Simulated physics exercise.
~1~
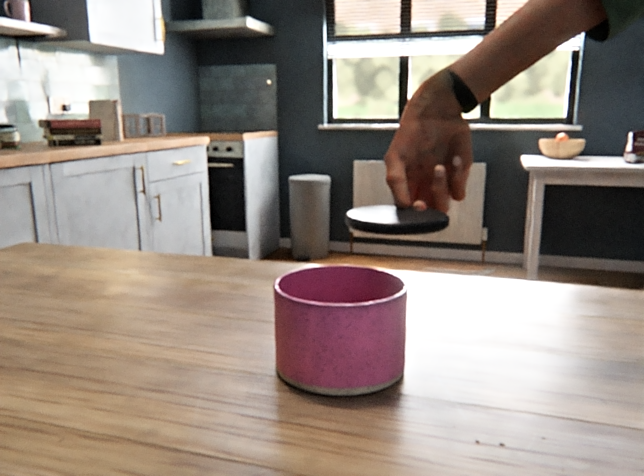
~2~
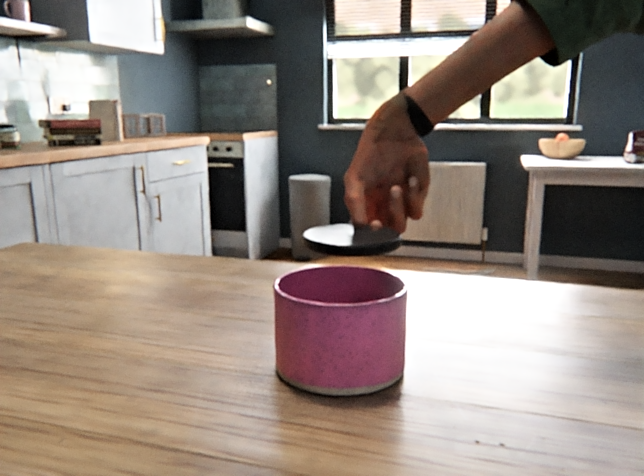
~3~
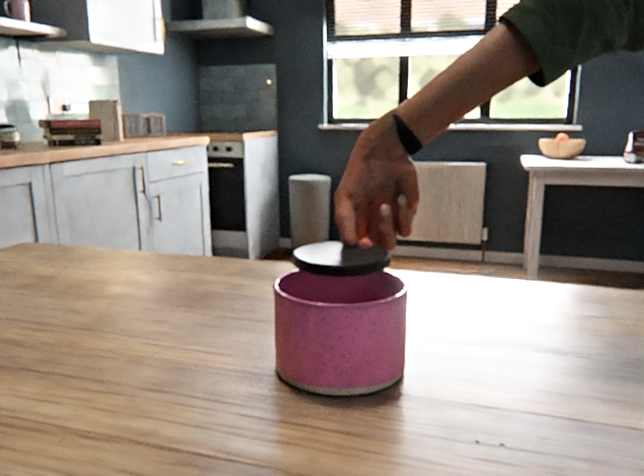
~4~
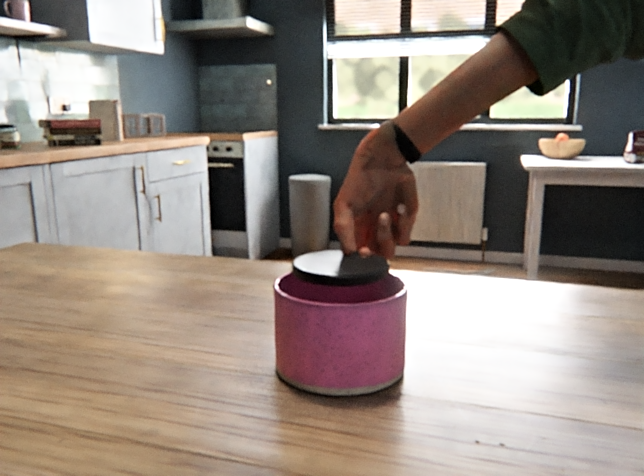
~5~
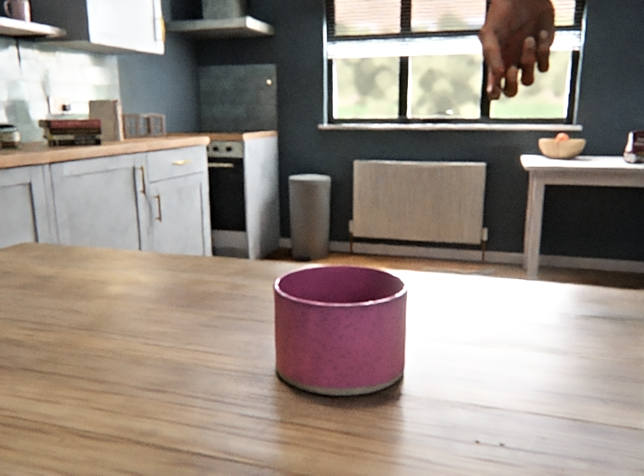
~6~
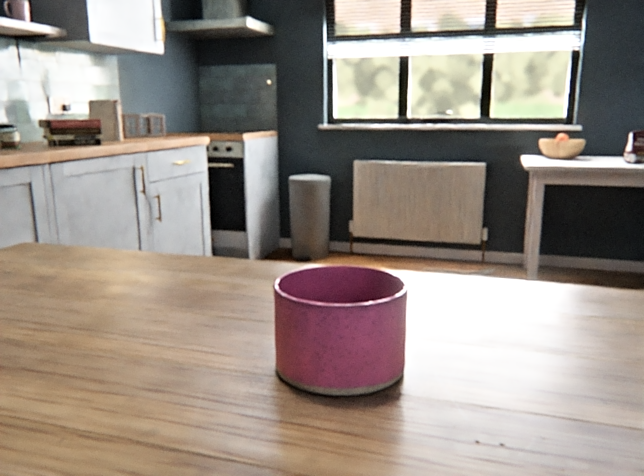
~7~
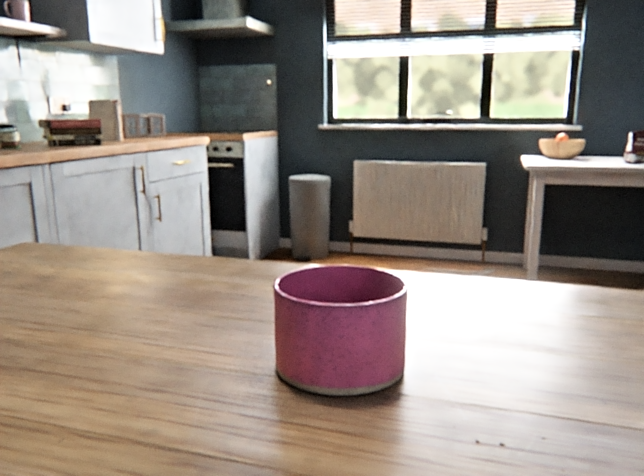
In a kitchen, a hand lowers a black coaster that drops inside a pink container.
